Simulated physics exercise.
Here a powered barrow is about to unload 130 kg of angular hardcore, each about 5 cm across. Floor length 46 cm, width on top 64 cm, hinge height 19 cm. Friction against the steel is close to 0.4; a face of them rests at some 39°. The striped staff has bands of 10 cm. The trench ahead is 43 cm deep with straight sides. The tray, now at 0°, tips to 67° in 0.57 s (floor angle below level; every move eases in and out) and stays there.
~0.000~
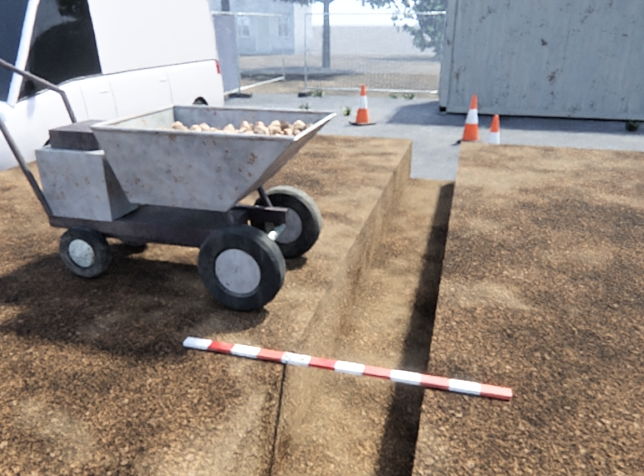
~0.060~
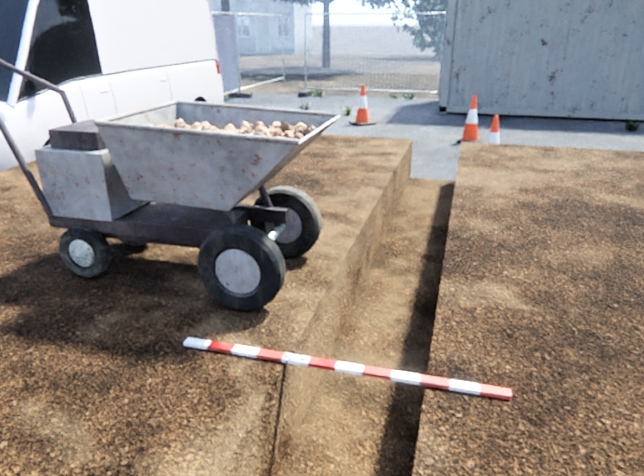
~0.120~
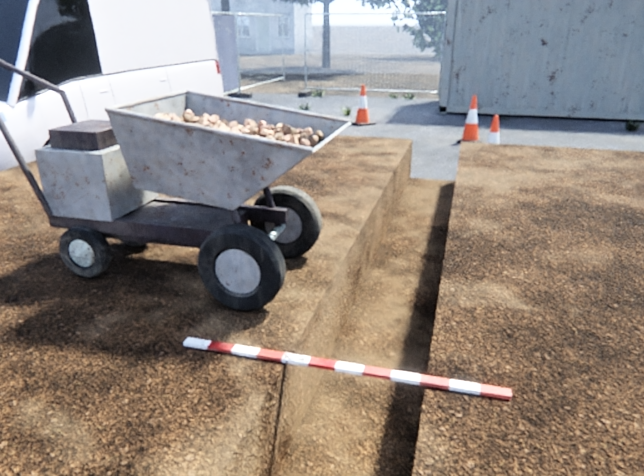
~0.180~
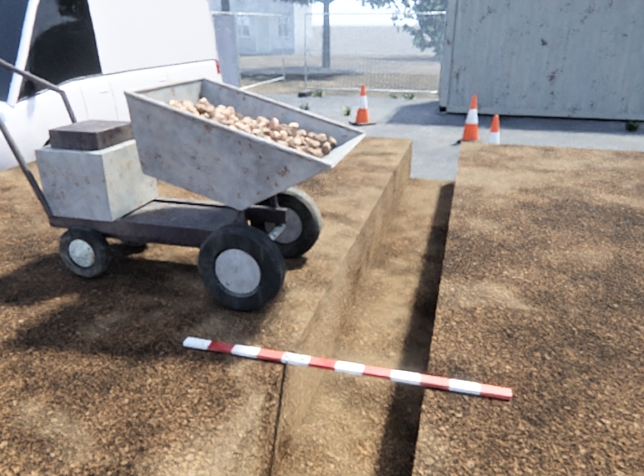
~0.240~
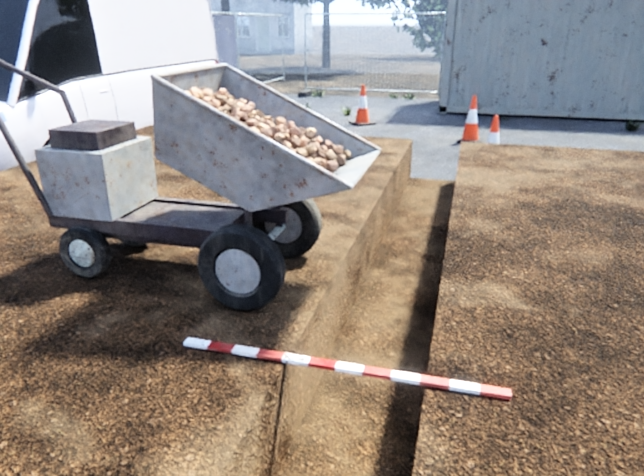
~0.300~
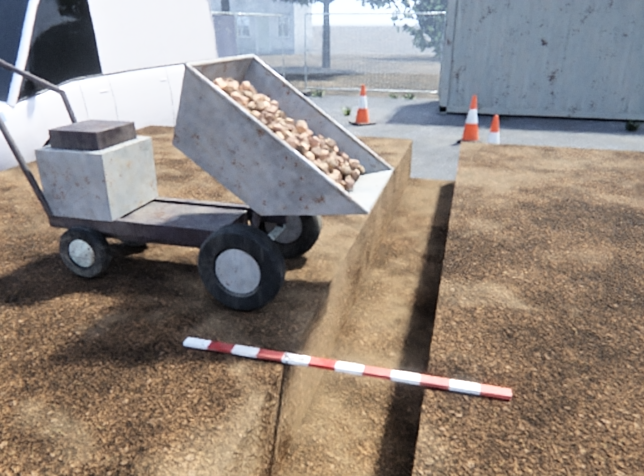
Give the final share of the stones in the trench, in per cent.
Some 53 per cent of it.
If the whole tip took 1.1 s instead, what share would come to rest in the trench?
It would be near 75 per cent.
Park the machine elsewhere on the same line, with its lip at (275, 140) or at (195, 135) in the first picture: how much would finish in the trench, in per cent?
Near 70 per cent from the first place, 100 from the second.
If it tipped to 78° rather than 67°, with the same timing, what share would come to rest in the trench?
Then about 60 per cent.
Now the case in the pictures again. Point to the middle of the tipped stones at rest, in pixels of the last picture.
Around (429, 346).
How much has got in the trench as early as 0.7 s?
Some 10 per cent.
After 0.4 s the floor is at 57°; 100 % in the tray; the foremost stones are at (375, 222).
After 0.7 s the floor is at 67°; 84 % in the tray, 12 % in the trench, 4 % past the trench; the foremost stones are at (456, 309).
After 1.0 s the floor is at 67°; 22 % in the tray, 32 % in the trench, 46 % past the trench; the foremost stones are past the picture's edge.
After 3.0 s the floor is at 67°; 0 % in the tray, 53 % in the trench, 47 % past the trench; the foremost stones are past the picture's edge.
